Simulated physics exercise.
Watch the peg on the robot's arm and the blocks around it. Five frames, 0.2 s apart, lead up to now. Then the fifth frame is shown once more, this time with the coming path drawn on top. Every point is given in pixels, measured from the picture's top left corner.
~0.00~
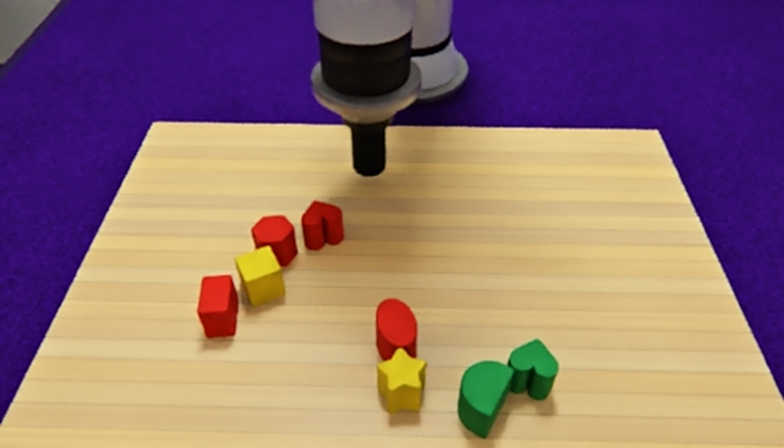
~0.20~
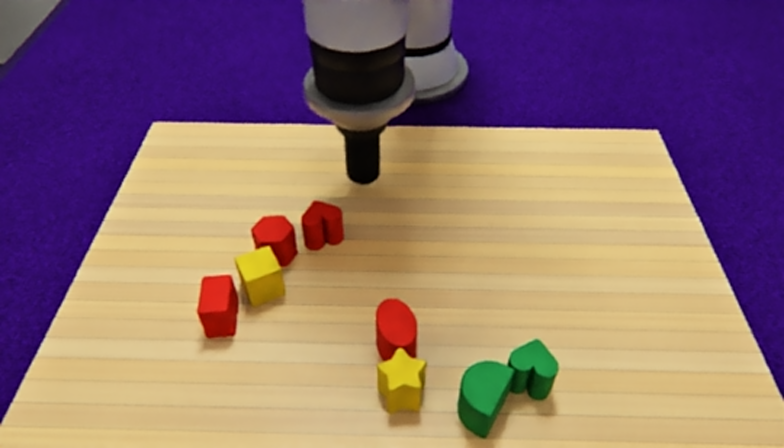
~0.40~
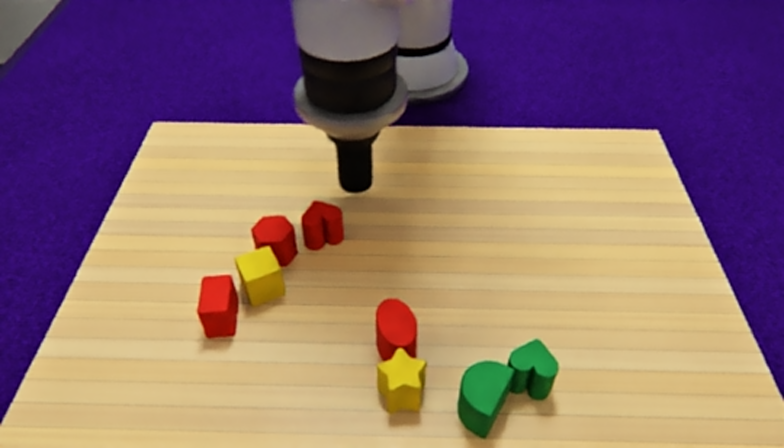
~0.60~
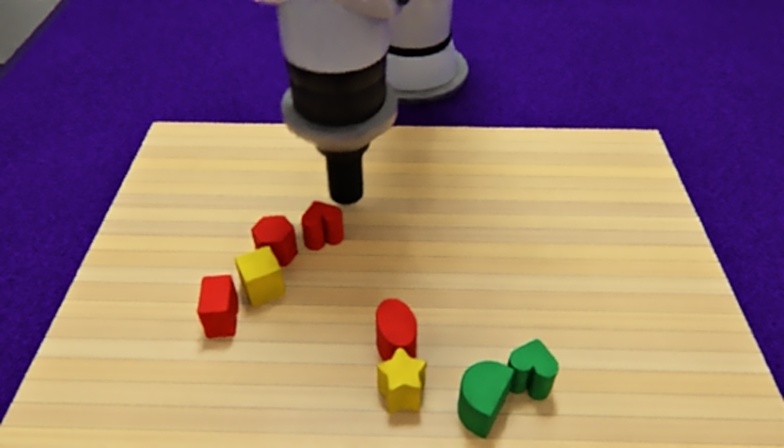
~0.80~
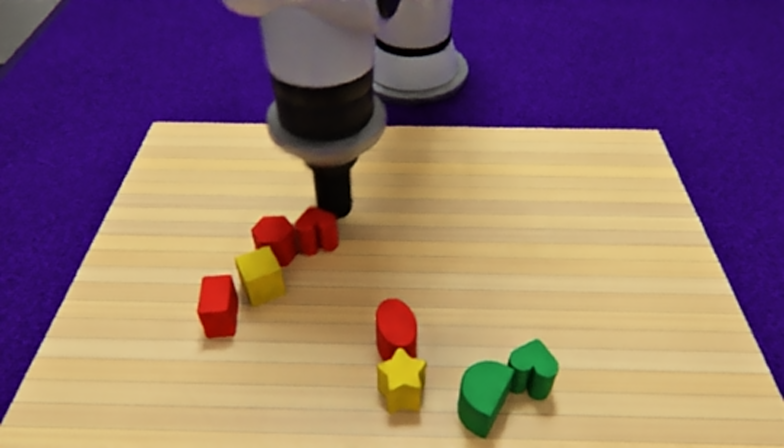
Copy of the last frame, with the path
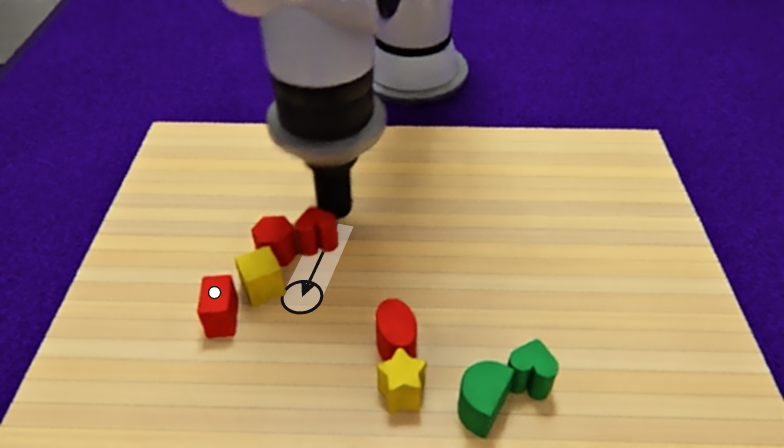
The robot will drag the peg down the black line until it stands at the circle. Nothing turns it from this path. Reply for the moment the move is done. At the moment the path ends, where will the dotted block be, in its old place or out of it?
Once the path is done, it is somewhere new.
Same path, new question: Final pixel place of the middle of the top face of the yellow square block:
The answer is (231, 288).
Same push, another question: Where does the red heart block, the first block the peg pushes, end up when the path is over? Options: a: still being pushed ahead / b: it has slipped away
Choice a: Still being pushed ahead.
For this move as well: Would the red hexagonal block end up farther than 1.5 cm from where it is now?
My answer is no.
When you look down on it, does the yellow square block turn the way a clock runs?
Yes
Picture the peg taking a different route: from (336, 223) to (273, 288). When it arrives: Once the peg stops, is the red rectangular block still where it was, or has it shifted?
It's moved.
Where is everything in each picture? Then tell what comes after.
Peg tip (369, 168); block tops, red rectangular block (215, 293); yellow square block (257, 263); red hexagonal block (272, 227); red heart block (320, 212), in the first picture.
Peg (364, 175); blocks unchanged, in the second picture.
Peg (356, 184); blocks unchanged, in the third picture.
Peg (346, 195); blocks unchanged, in the fourth picture.
Peg (335, 208); red rectangular block (215, 293); yellow square block (257, 263); red hexagonal block (272, 227); red heart block (314, 218), in the fifth picture.
Path on the board, from (336, 223) to (302, 297); the dot is on the red rectangular block.
On the path given first. Halfway along, peg (318, 243); yellow square block (251, 268), turned 15° anticlockwise; red hexagonal block (263, 232), turned 40° clockwise; red heart block (292, 253), turned 15° clockwise.
At the end, peg (299, 282); red rectangular block (191, 296); yellow square block (231, 288), turned 35° clockwise; red hexagonal block (263, 232), turned 40° clockwise; red heart block (271, 295), turned 15° clockwise.
